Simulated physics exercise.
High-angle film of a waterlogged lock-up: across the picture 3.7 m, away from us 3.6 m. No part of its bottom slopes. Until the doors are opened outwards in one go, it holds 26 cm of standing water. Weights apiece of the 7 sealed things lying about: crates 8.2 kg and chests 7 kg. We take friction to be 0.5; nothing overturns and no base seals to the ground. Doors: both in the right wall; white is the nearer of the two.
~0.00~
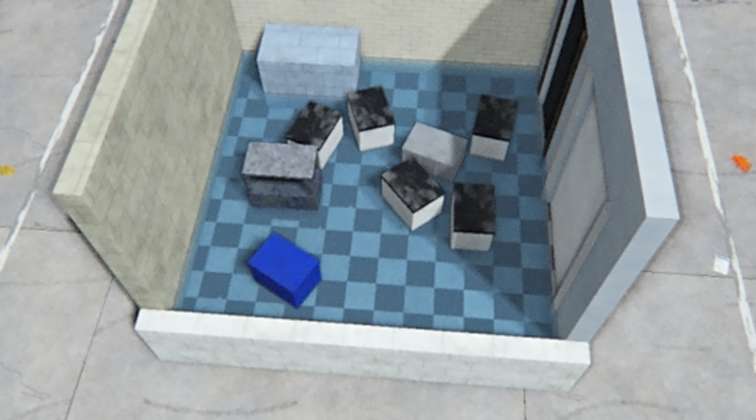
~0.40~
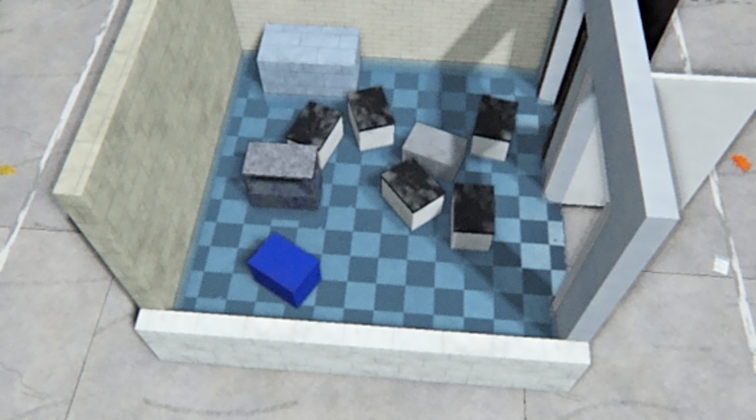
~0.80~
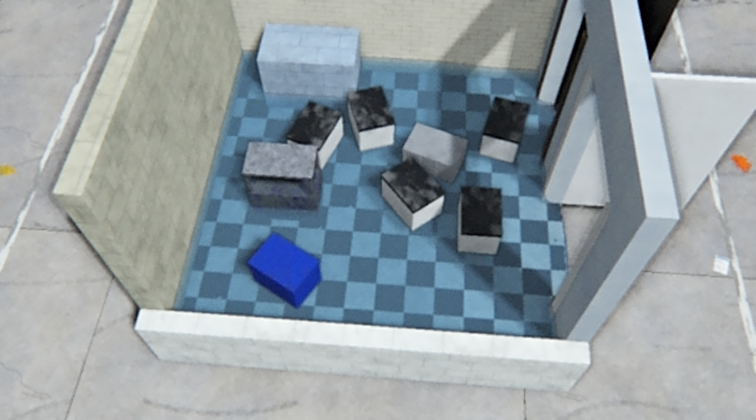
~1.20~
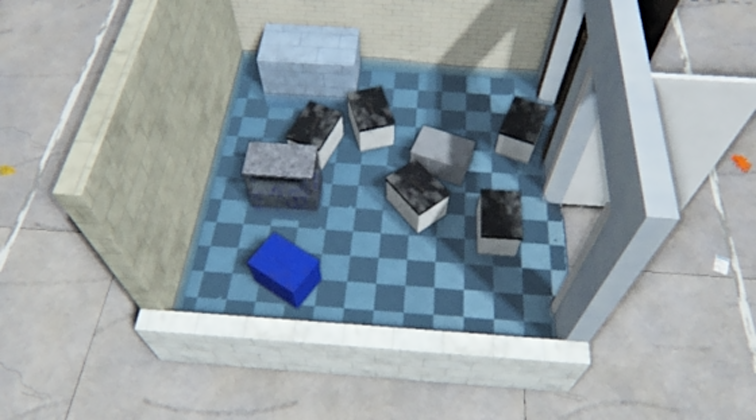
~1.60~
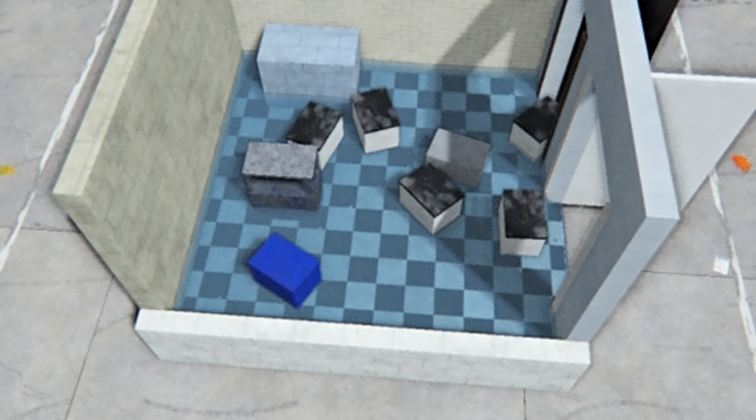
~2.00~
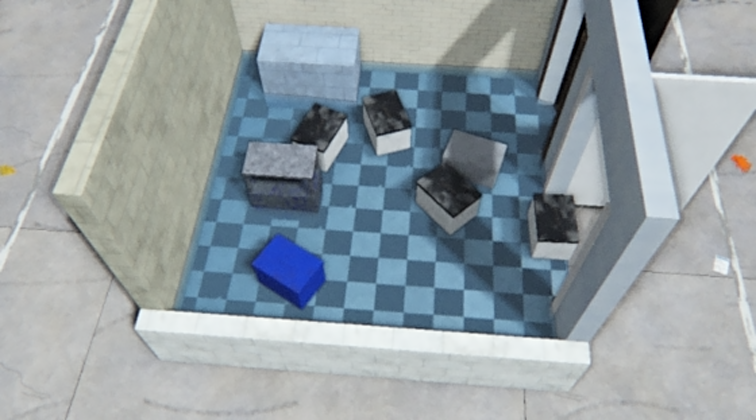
The video shows two doors in the right wall of a flooded room swinging outward, then dark-topped crates and a grey box drifting right, one crate passing out of sight by the wall, while the blue chest barely shifts.
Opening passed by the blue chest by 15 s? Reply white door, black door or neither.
Reply: White door.
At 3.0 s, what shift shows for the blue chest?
Close to 40 cm.
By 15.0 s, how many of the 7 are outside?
I get 7 in all.
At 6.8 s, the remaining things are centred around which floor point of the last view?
Mean position: Approximately (484, 185).
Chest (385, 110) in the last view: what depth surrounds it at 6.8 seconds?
Depth: Near 7 cm.
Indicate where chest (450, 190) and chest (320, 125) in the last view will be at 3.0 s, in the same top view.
Somewhere around (494, 193) and (357, 132).
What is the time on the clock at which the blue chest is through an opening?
Somewhere near 11.5 s.
After 3.0 s the blue chest is near (325, 265), 0.4 m from its start, afloat; 2 of 7 are out; 5 afloat.
After 6.8 s the blue chest is near (414, 261), 1.2 m from its start, afloat; 3 of 7 are out; 4 afloat.
After 11.0 s the blue chest is near (546, 243), 2.6 m from its start, afloat; 5 of 7 are out; 2 afloat.
After 15.0 s the blue chest has gone out by the white door; 7 of 7 are out; 0 afloat.
